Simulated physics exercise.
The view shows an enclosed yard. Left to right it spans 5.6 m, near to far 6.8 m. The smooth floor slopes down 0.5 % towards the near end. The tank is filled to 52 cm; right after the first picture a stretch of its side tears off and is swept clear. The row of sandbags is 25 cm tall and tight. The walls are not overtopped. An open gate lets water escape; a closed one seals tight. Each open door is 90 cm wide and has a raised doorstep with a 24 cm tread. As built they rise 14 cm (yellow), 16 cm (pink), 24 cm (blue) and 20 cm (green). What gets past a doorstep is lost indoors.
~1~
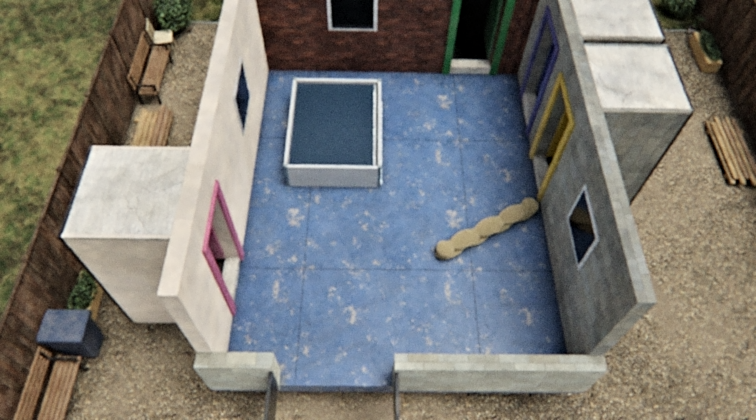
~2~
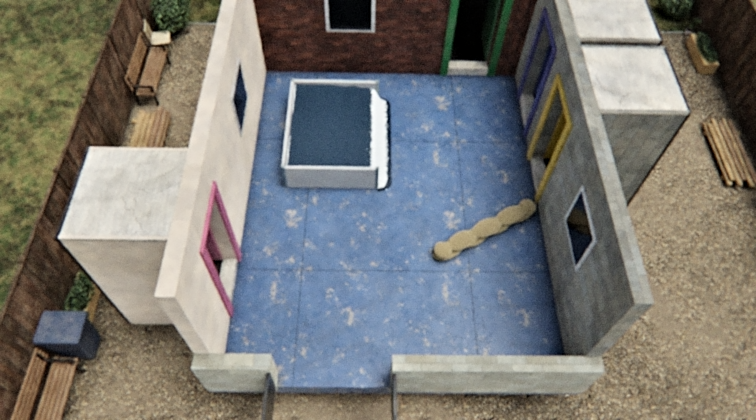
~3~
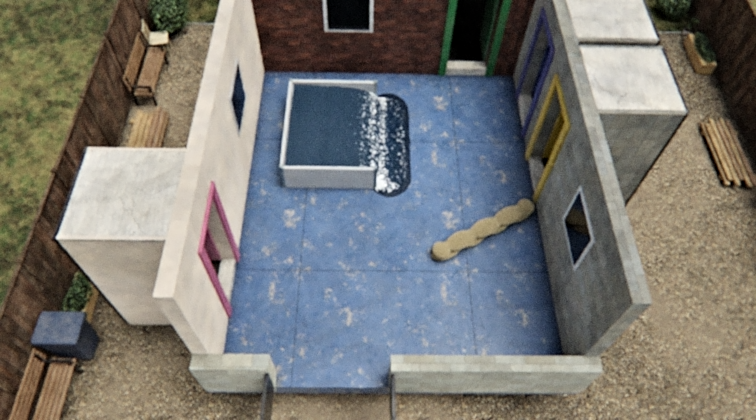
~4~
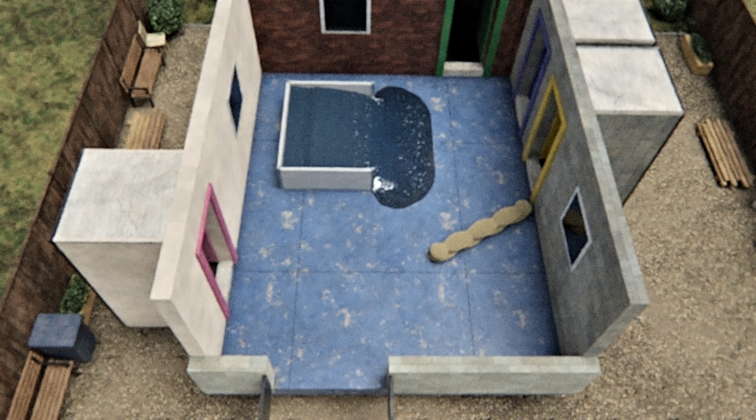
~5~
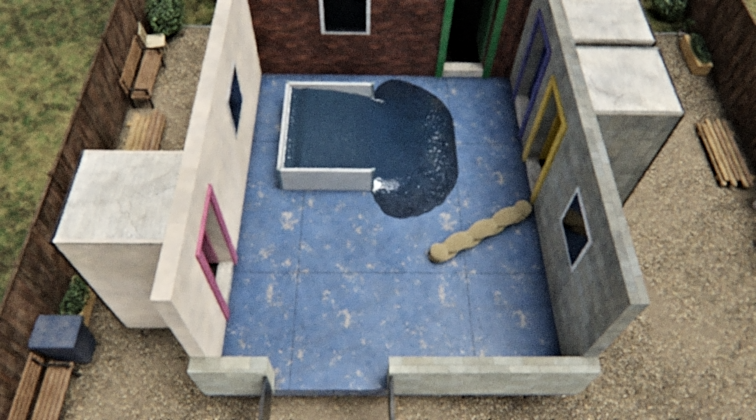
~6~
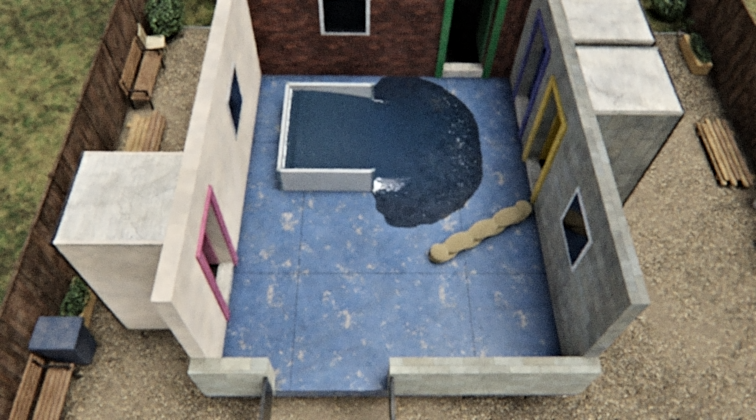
In a walled yard with a blue floor, one side of a water-filled tank broke away, and dark water poured out to the right and spread across the floor in a widening pool.
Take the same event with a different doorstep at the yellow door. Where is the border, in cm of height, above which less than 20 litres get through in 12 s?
It would have to be roughly 23 cm high.
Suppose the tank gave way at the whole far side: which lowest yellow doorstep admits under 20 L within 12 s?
About 6.5 cm.
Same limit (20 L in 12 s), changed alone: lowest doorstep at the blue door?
Roughly 21 cm at blue.
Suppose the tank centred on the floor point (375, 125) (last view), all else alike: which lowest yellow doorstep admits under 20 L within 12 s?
About 20 cm.
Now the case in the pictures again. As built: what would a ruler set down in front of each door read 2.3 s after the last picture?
In cm: Yellow 24, pink 0, blue 24, green 22.
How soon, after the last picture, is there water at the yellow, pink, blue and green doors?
Arrival: Yellow 0.3 s, pink 6.0 s, blue 0.3 s, green 0.4 s.
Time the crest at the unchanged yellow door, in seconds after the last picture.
Near 1.8 s.
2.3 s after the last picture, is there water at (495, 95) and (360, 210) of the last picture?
In turn: Wet, not reached.
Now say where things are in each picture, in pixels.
In the first frame, still water, 52 cm deep, in the tank at (335, 124); the yellow door at (549, 145) is dry.
In the second frame, water pours out at (375, 137) and has run 0.2 m, to (386, 185); about 10 cm deep outside, 52 cm at the back.
In the third frame, the front is at (405, 182), 0.6 m from the gap at (374, 138); 1.5 m2 of floor is wet, 52 cm left at the back.
In the fourth frame, the front is at (430, 179), 1.2 m from the gap at (371, 140); 3.1 m2 of floor is wet, 51 cm left at the back.
In the fifth frame, water pours out at (371, 141) and has run 1.6 m, to (453, 175); about 7 cm deep outside, 45 cm at the back.
In the sixth frame, water pours out at (371, 141) and has run 2.2 m, to (475, 134); about 6 cm deep outside, 44 cm at the back; the yellow door at (542, 147), 3.3 m from the gap, is still 1.0 m from the nearest water.
Then, 0.7 s after the last picture water covers 35 % of the floor, deepest (30 cm) near (523, 150); 15 cm at the yellow door, 1 litre in over its 14 cm doorstep.
Then, 2.3 s after the last picture water covers 40 % of the floor, deepest (26 cm) near (510, 82); 24 cm at the yellow door, 86 litres in over its 14 cm doorstep.
Then, 11.3 s after the last picture water covers 90 % of the floor, deepest (8 cm) near (220, 375); 5 cm at the yellow door, 115 litres in over its 14 cm doorstep.
At the yellow door as built, the water peaked near 28 cm, 1.7 s after the last picture.
Run again over the same 12 s with other heights there, 54 litres in over 18.5 cm, 10 litres over 25 cm. The limit of 20 litres is kept from about 23 cm up.
